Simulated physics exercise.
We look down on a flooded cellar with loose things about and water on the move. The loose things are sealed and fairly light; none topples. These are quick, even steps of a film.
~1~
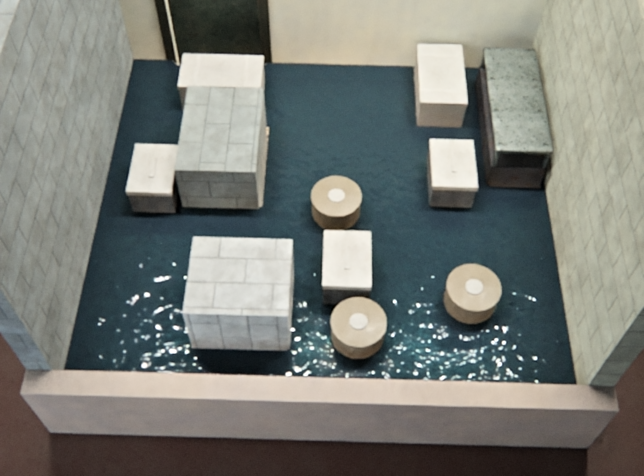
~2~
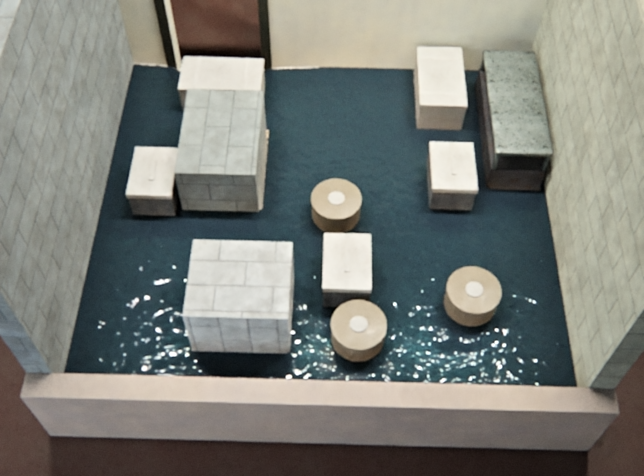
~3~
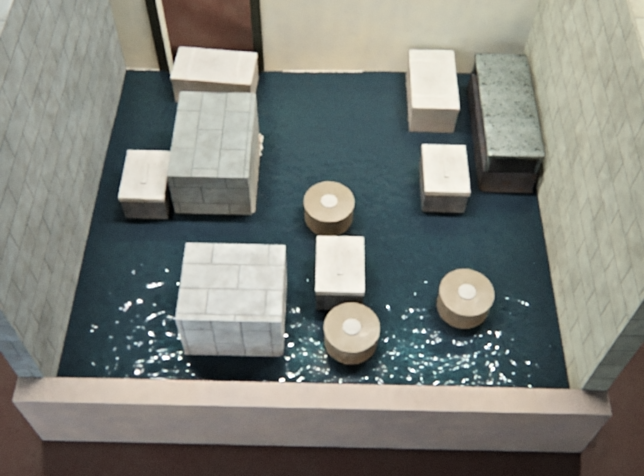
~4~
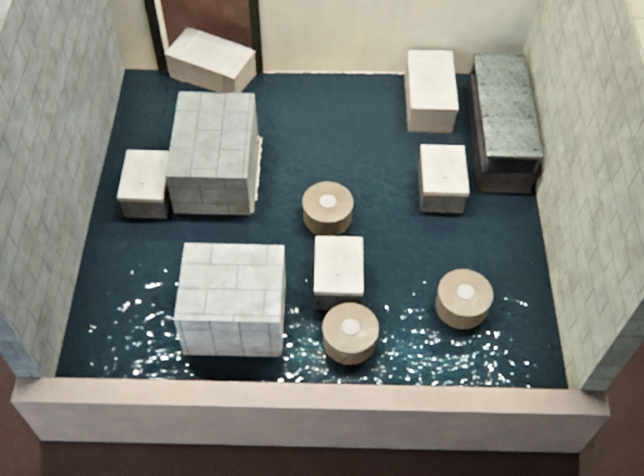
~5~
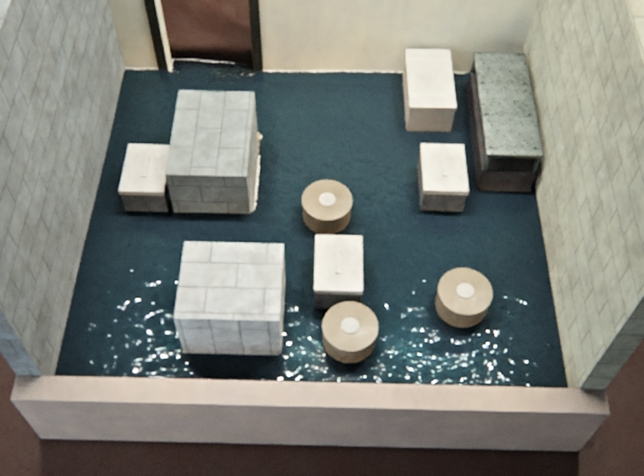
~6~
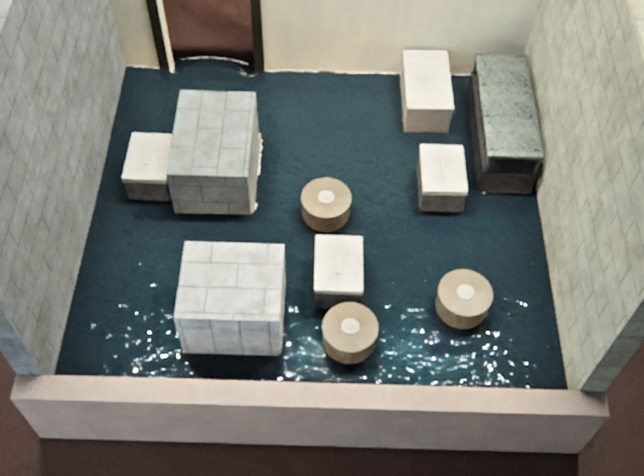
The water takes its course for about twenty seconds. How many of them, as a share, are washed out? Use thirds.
It is one to two thirds.
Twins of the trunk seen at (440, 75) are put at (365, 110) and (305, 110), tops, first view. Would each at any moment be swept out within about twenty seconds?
In turn: Washed out, through.
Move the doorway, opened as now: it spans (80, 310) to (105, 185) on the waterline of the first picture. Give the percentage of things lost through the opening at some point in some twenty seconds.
Close to 50 %.
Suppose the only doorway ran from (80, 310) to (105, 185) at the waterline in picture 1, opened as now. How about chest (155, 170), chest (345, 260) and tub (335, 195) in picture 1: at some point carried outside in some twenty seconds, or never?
In that order: Through, gone, yes.
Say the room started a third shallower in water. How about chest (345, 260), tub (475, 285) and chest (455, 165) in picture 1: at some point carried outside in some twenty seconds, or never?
One after the other: Still in, left behind, still in.
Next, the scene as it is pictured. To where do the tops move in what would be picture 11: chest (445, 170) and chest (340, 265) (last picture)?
Around (427, 146) and (323, 240).
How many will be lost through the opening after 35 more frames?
3 of them.
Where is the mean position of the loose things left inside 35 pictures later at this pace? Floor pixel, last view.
Around (316, 211).
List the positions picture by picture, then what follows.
The first picture shows a chest at (153, 168), afloat; a trunk at (442, 73) floats; 0 of 8 have shifted.
The second picture shows a chest at (153, 171), afloat; a trunk at (441, 75), afloat; 0 of 8 have shifted.
The third picture shows a chest at (145, 174) floats; a trunk at (434, 78) floats; 1 of 8 have shifted.
The fourth picture shows a chest at (144, 174) floats; a trunk at (432, 79), afloat; 1 of 8 have shifted.
The fifth picture shows a chest at (146, 168) floats, close to its start; a trunk at (430, 77) floats; 2 of 8 have shifted.
The sixth picture shows a chest at (149, 156) floats, close to its start; a trunk at (428, 79), afloat, close to its start; 4 of 8 have shifted.
A moment on, 1 of 8 are out; 7 afloat.
Next, 2 of 8 are out; 6 afloat.
Later, 3 of 8 are out; 5 afloat.
In the end, 4 of 8 are out; 2 afloat.
